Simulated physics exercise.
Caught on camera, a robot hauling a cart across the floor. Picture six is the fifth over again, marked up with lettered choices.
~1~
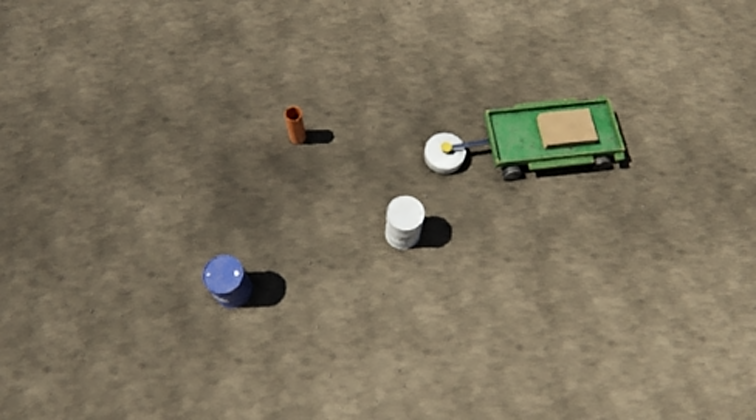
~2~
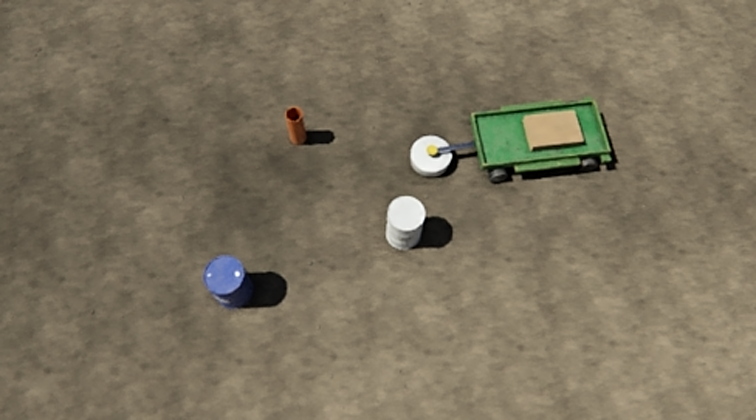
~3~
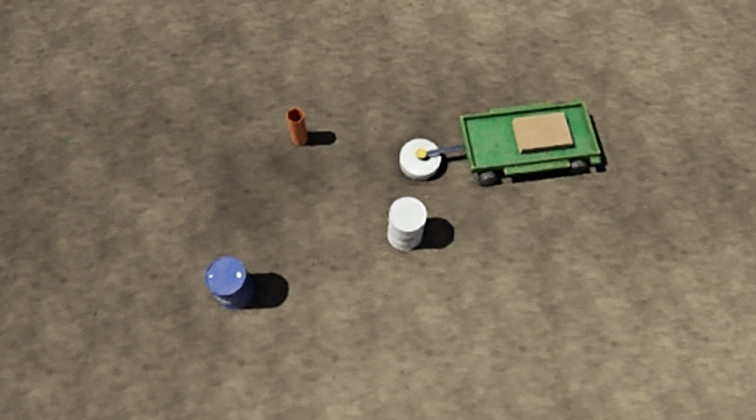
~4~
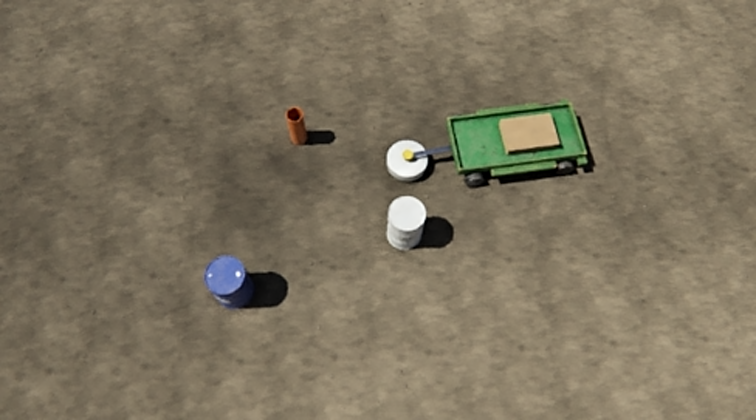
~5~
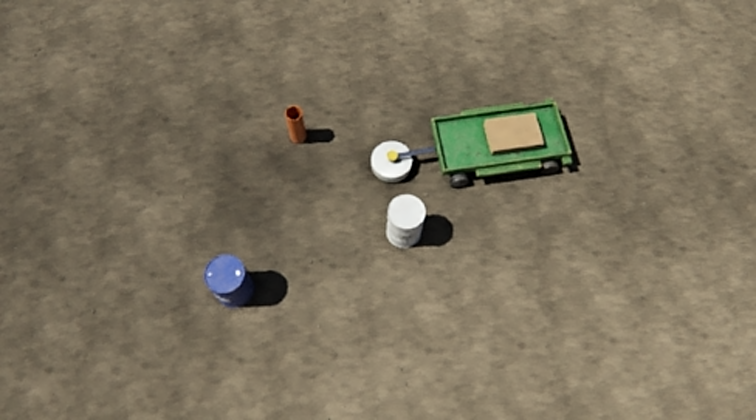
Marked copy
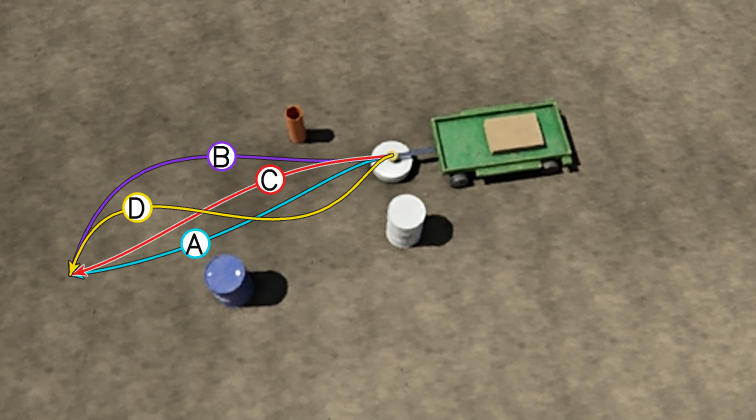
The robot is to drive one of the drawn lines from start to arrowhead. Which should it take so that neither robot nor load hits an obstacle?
Only C clears them all.
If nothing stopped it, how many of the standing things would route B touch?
It touches one.
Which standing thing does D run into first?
The white drum.
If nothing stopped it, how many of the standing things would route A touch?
In all, one.
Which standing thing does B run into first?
It meets the orange post.
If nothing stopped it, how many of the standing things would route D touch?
In all, one.
On the marked copy, A from (392, 155) via (242, 224) to (70, 275); B from (392, 155) via (206, 157) to (70, 275); C from (392, 155) via (234, 196) to (73, 274); D from (392, 155) via (225, 215) to (70, 275).
With C. Early on, robot (282, 181), cart (391, 155).
Further on, robot (174, 233), cart (280, 186).
At the end, robot (75, 279), cart (186, 226); nothing has been touched.
As for the rest, A meets the blue drum; B meets the orange post; D meets the white drum.
